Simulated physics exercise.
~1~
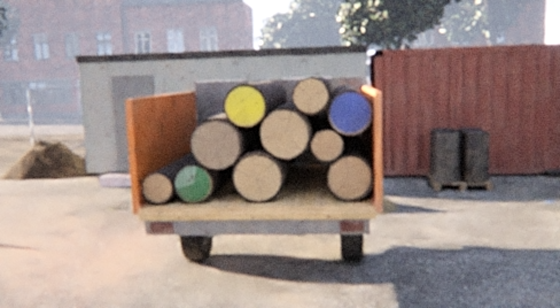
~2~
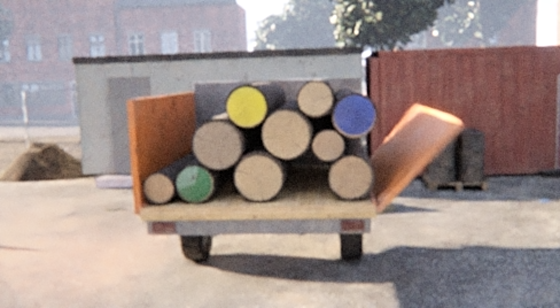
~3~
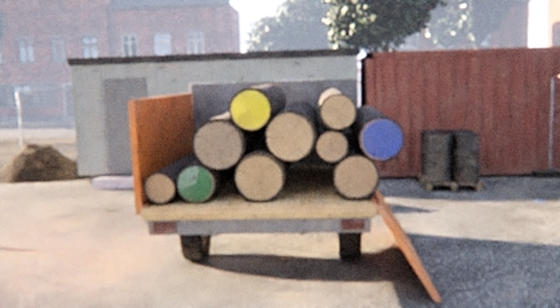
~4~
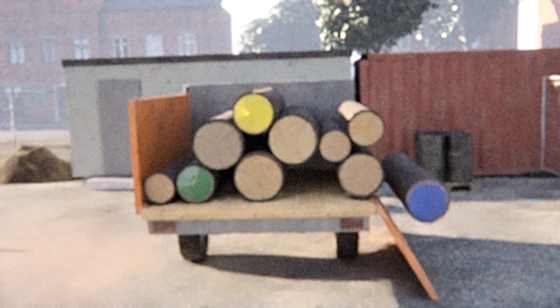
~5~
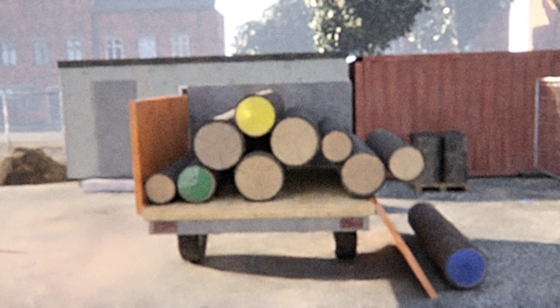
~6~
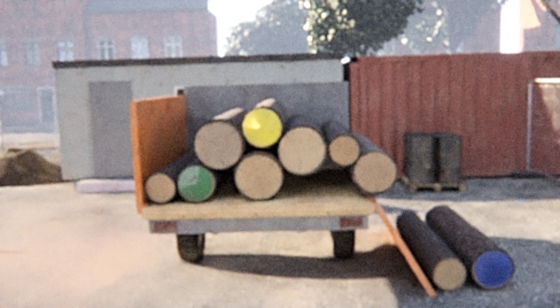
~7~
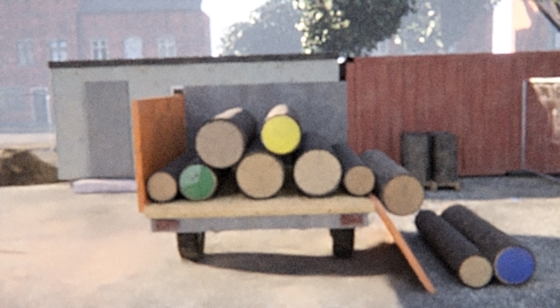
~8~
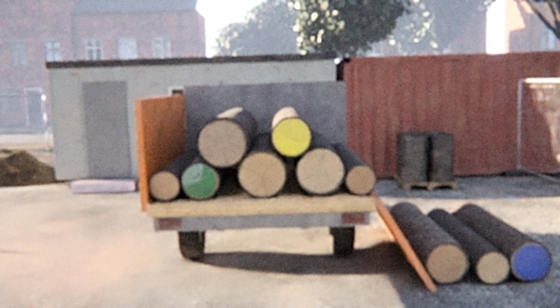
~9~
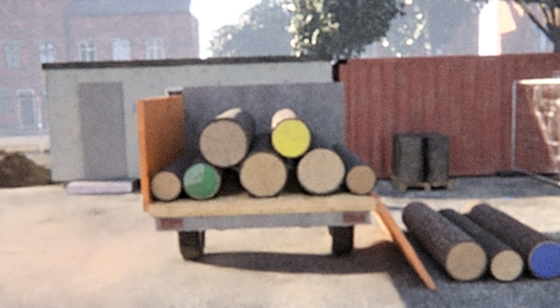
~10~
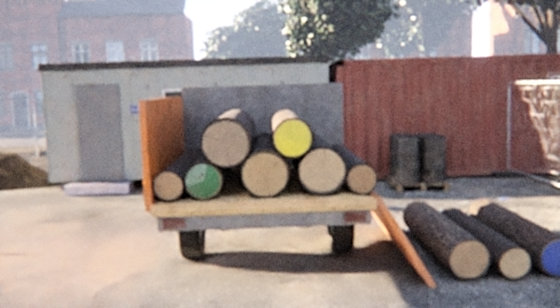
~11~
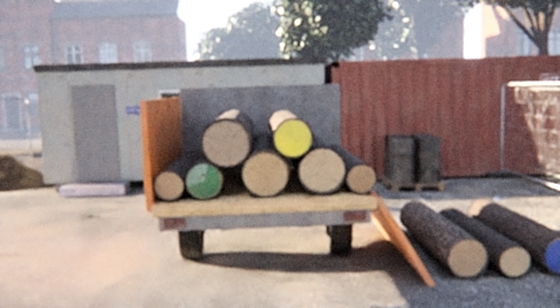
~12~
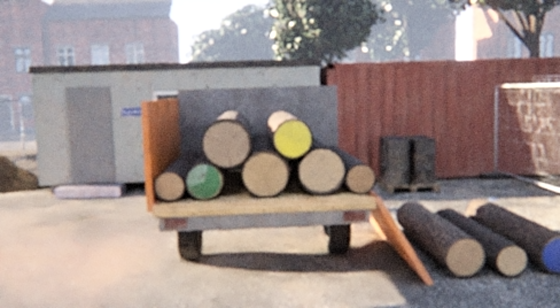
In a yard beside a shed and a red wall, the right side of a trailer stacked with logs swung down, and the blue-ended log rolled off, followed by two plain ones; the yellow one shifted right but stayed on the pile, above the green.
